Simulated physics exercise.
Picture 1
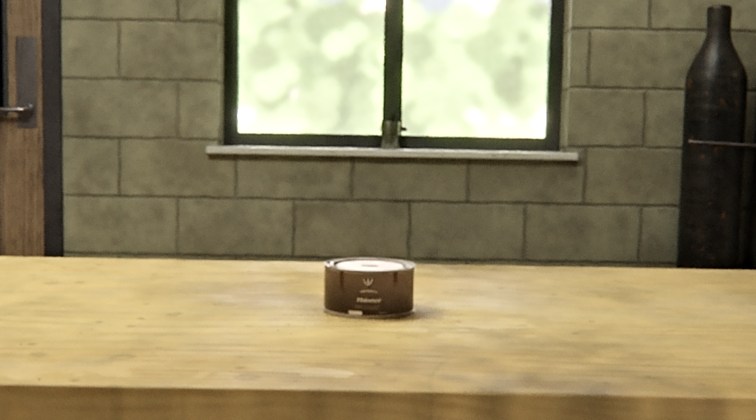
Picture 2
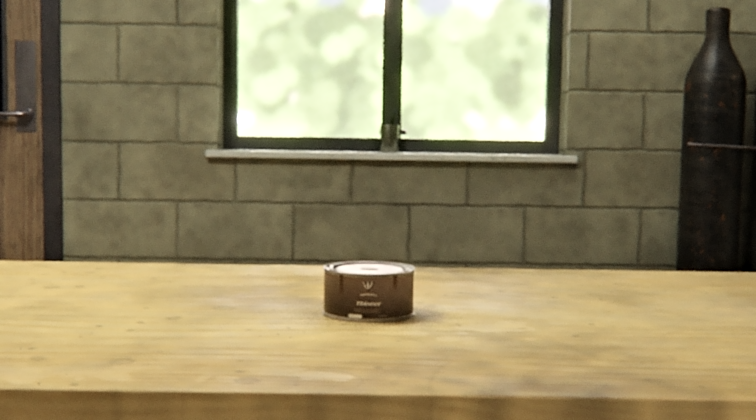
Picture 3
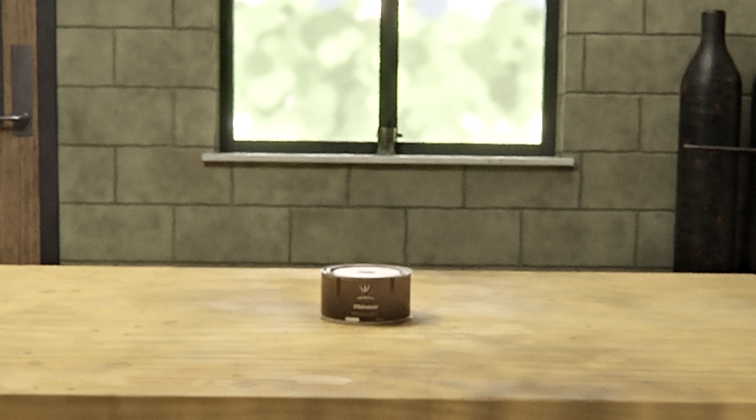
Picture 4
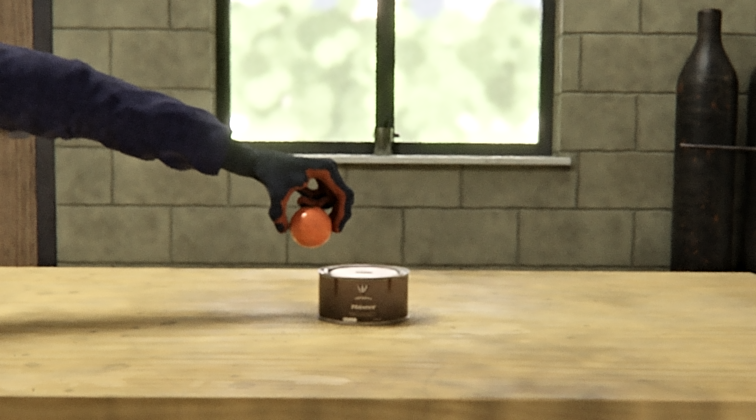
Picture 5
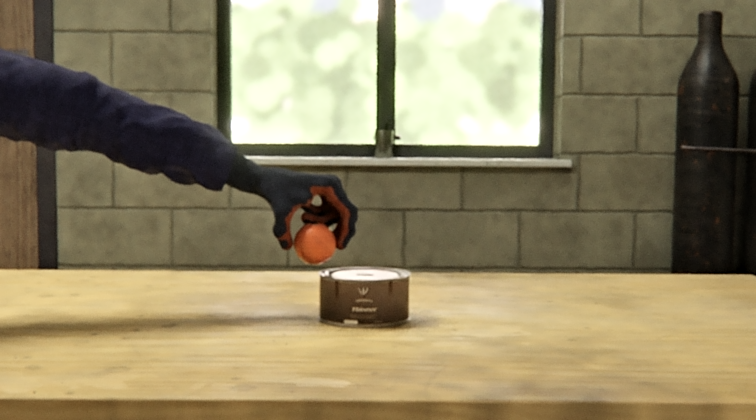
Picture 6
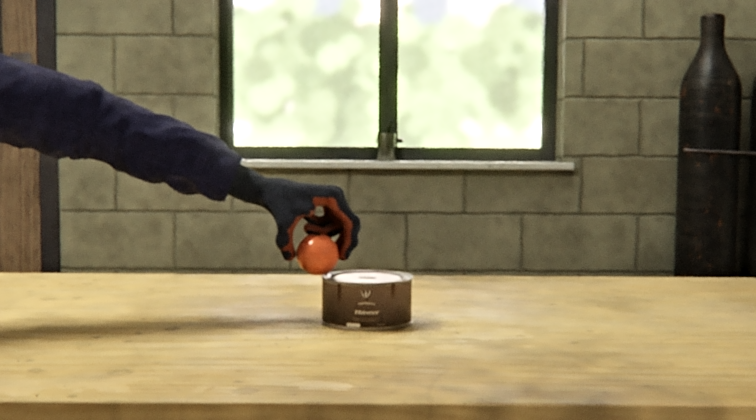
A brown tub with a pale top sits near the middle of a light wooden table, seen from the front at about table height, before a grey block wall with a bright window and a dark bottle at right. A dark-sleeved, gloved arm appears from the left, holding an orange tomato, and lowers it slightly to the tub's upper left edge. The camera wavers very slightly throughout.
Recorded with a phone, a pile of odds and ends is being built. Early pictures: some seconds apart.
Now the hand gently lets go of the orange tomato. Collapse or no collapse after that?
Most likely the pile fails.
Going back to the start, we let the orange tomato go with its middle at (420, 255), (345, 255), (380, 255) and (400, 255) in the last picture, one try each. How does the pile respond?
First try: It comes apart; second try: It holds; third try: It keeps its balance; fourth try: It holds.
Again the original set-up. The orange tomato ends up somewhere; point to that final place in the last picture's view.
Around (280, 301).
Then, 0.40 s after the last picture, orange tomato now fallen.
Then, 1.80 s after the last picture, nothing new.
At rest, fallen, orange tomato; brown tub in place. Seen from the same camera at the end, orange tomato near (280, 301). The pile comes apart.
